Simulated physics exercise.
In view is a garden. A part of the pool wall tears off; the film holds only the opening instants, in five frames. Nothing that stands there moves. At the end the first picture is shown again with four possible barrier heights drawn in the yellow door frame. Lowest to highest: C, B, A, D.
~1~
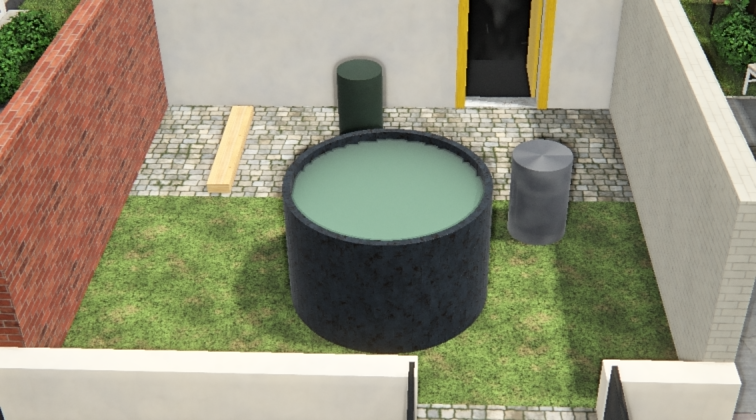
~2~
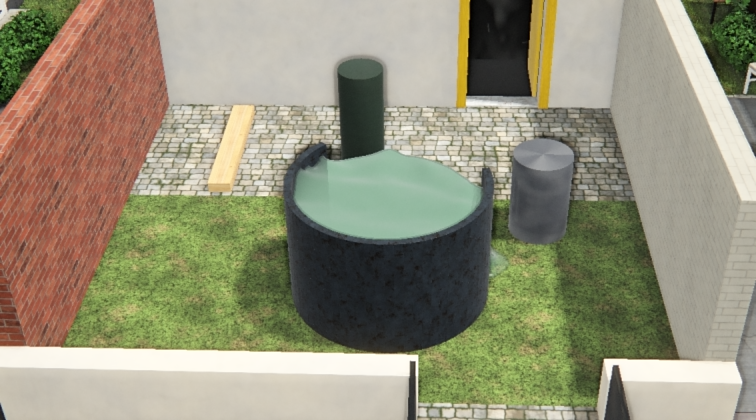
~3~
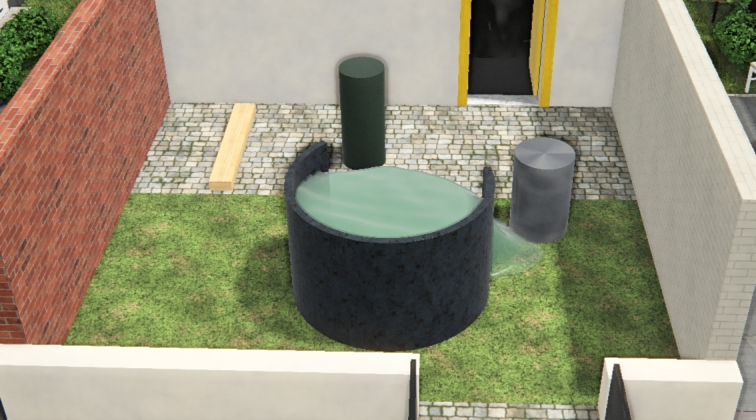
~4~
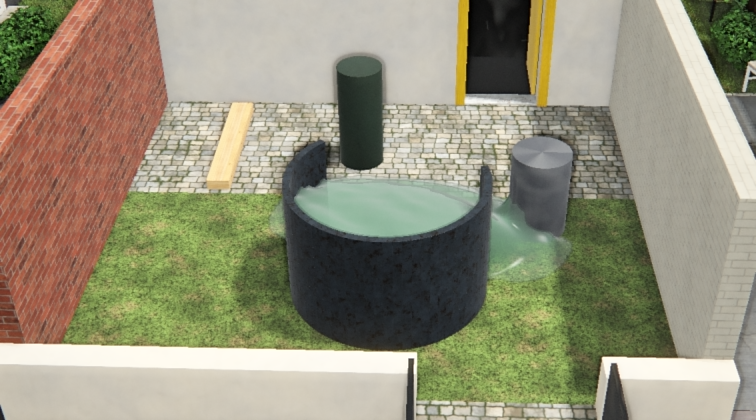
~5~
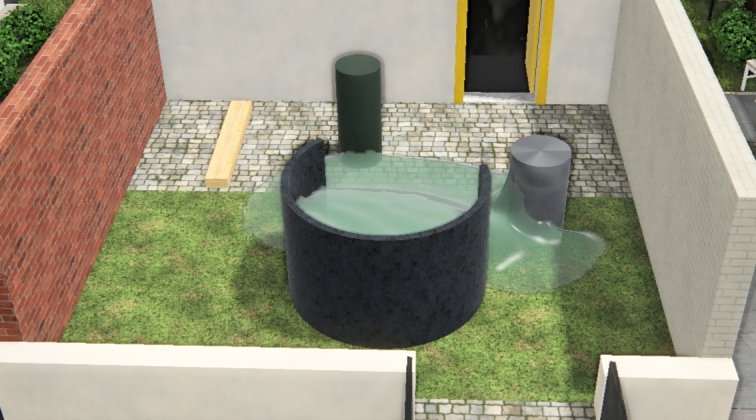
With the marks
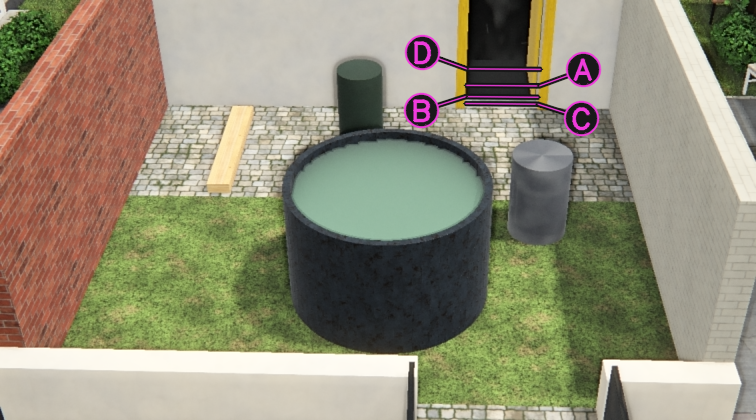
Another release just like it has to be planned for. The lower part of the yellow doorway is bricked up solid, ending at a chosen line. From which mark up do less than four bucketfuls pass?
Line D.
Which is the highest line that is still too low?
A.
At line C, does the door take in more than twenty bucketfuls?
Yes, it does.
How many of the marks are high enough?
One of them.
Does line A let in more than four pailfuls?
Yes.
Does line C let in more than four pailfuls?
Yes, that goes wrong.
On the marked copy, A at (502, 85); B at (502, 96); C at (501, 103); D at (503, 69); from the bottom up C, B, A, D.
If A is chosen, about 12 bucketfuls get in.
If B is chosen, dozens of bucketfuls pour in.
If C is chosen, dozens of bucketfuls pour in.
If D is chosen, a bucket or two gets in.
